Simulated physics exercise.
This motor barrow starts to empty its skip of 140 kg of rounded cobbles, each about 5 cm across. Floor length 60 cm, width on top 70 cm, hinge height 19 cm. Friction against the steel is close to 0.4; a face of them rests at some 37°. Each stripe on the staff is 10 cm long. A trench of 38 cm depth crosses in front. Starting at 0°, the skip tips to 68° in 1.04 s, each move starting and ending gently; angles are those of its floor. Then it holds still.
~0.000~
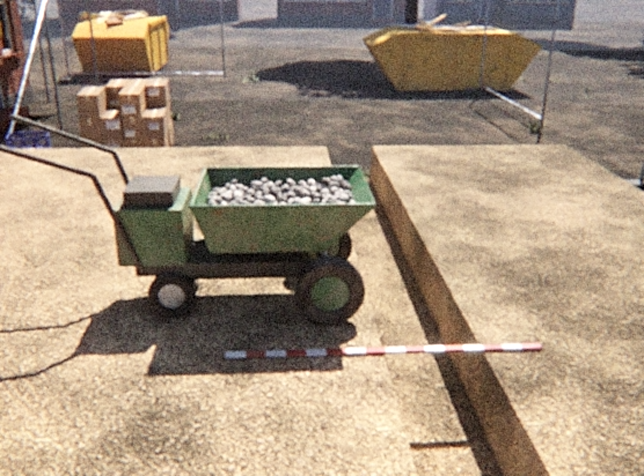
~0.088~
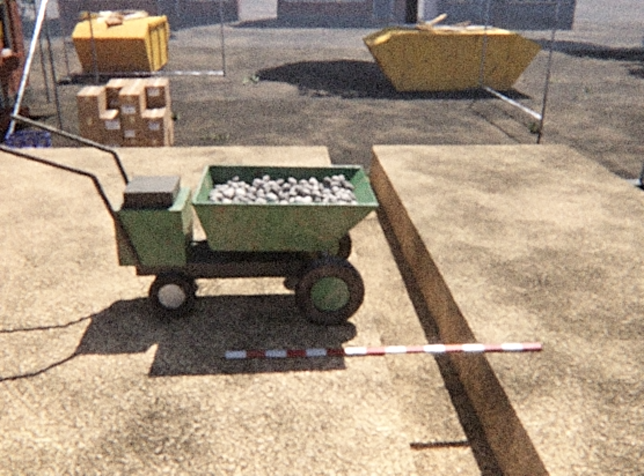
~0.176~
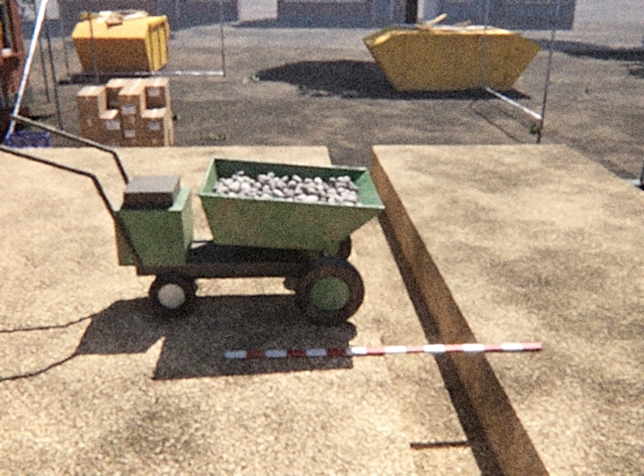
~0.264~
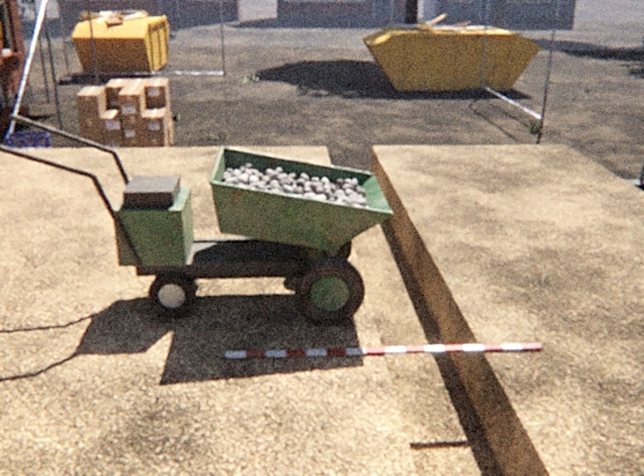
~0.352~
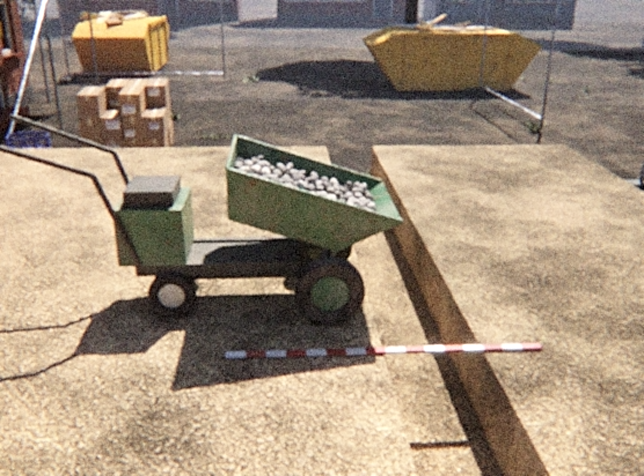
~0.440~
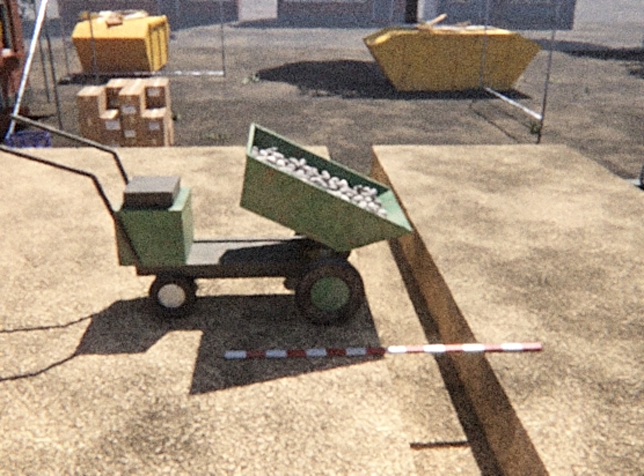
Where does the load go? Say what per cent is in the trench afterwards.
Roughly 61 per cent ends in the trench.
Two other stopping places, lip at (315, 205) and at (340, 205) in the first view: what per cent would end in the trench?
First some 100, then 95 per cent.
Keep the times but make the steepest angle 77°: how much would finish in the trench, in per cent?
Then about 70 per cent.
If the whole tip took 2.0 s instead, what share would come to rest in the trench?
In that case some 75 per cent.
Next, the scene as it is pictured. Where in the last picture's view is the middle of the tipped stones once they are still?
Their middle is at about (440, 333).
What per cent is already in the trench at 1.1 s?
Some 20 per cent.
After 0.8 s the floor is at 57°; 100 % in the skip; the foremost stones are at (422, 255).
After 1.1 s the floor is at 68°; 65 % in the skip, 22 % in the trench, 13 % past the trench; the foremost stones are at (488, 297).
After 1.5 s the floor is at 68°; 22 % in the skip, 38 % in the trench, 39 % past the trench; the foremost stones are at (576, 292).
After 3.4 s the floor is at 68°; 0 % in the skip, 61 % in the trench, 39 % past the trench; the foremost stones are past the picture's edge.
